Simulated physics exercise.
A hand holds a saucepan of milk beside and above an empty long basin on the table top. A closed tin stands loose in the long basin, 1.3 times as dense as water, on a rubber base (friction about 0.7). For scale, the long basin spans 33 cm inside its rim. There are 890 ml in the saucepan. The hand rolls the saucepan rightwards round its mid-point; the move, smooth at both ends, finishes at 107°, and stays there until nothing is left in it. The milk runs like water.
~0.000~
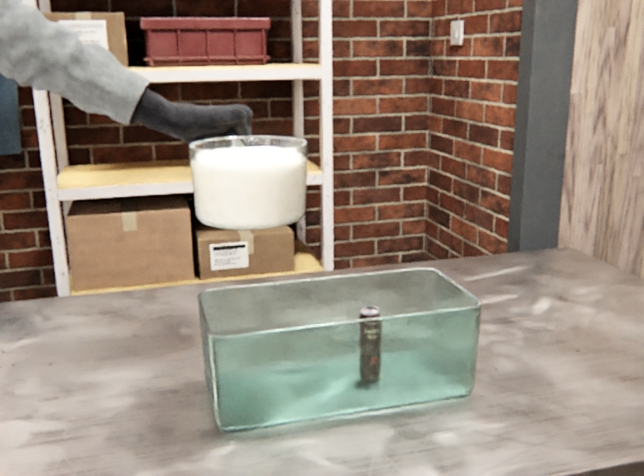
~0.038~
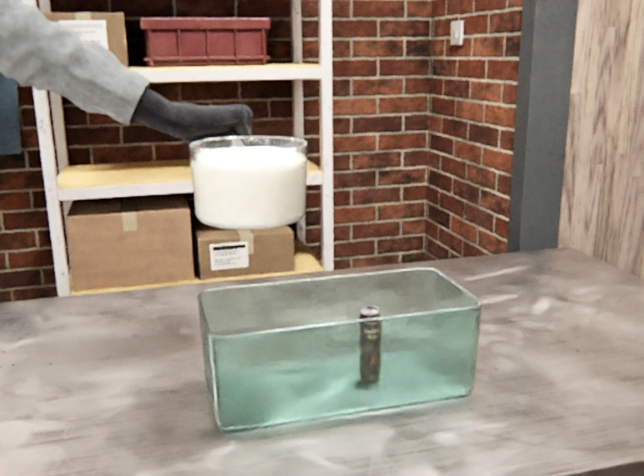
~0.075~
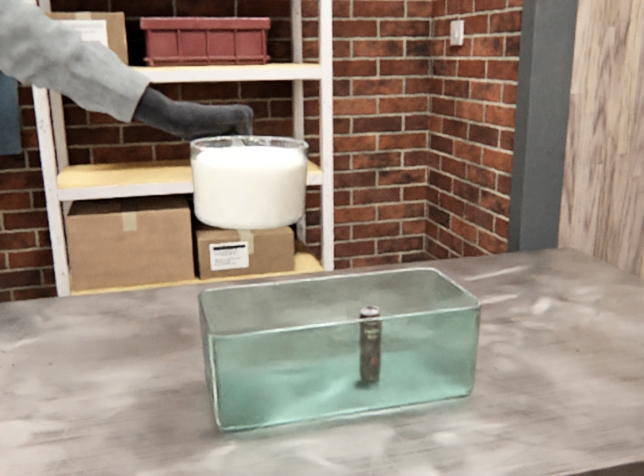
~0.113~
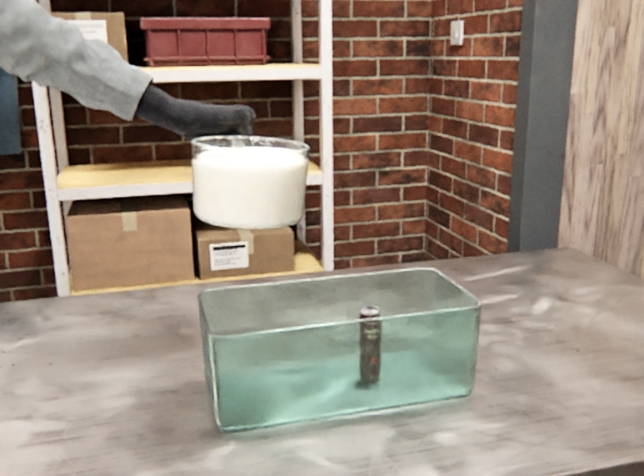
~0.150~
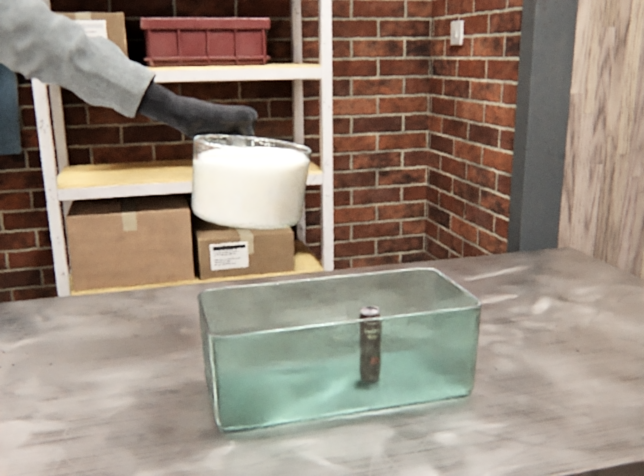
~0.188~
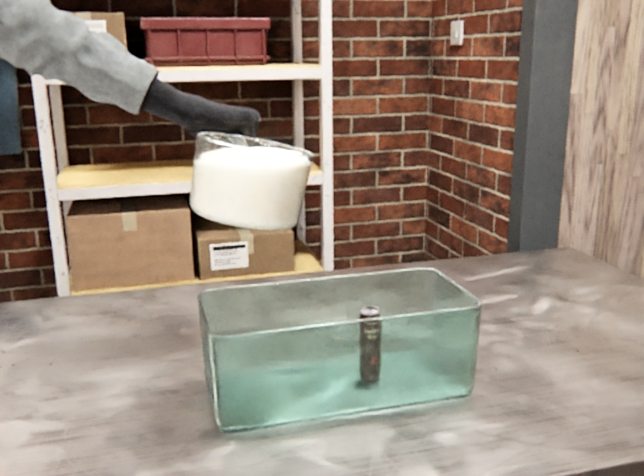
In a brick-walled storeroom, a gloved hand gradually tilting a clear pan of milk rightwards above a glass basin holding a small tin.
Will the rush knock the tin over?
The tin goes over.
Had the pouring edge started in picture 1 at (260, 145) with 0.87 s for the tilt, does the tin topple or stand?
Then it keeps standing.
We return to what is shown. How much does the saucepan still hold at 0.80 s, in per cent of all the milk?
Some 12 per cent.
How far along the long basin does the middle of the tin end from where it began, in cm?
About 6.5 cm.
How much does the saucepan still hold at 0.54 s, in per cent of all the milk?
Near 62 in a hundred.
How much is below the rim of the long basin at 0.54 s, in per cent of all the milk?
About 7 per cent.
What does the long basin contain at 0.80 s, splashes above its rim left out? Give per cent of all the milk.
About 74 per cent.
After 0.54 s the tilt is 74° and 61 per cent is still to pour; the tin stands where it began.
After 0.80 s the tilt is 105° and 12 per cent is still to pour; the tin stands where it began.
After 1.07 s the tilt is 107° and 1 per cent is still to pour; the tin leans 36°.
After 1.37 s the tilt is 107° and 0 per cent is still to pour; the tin lies on its side.
In the end the tin lies on its side.
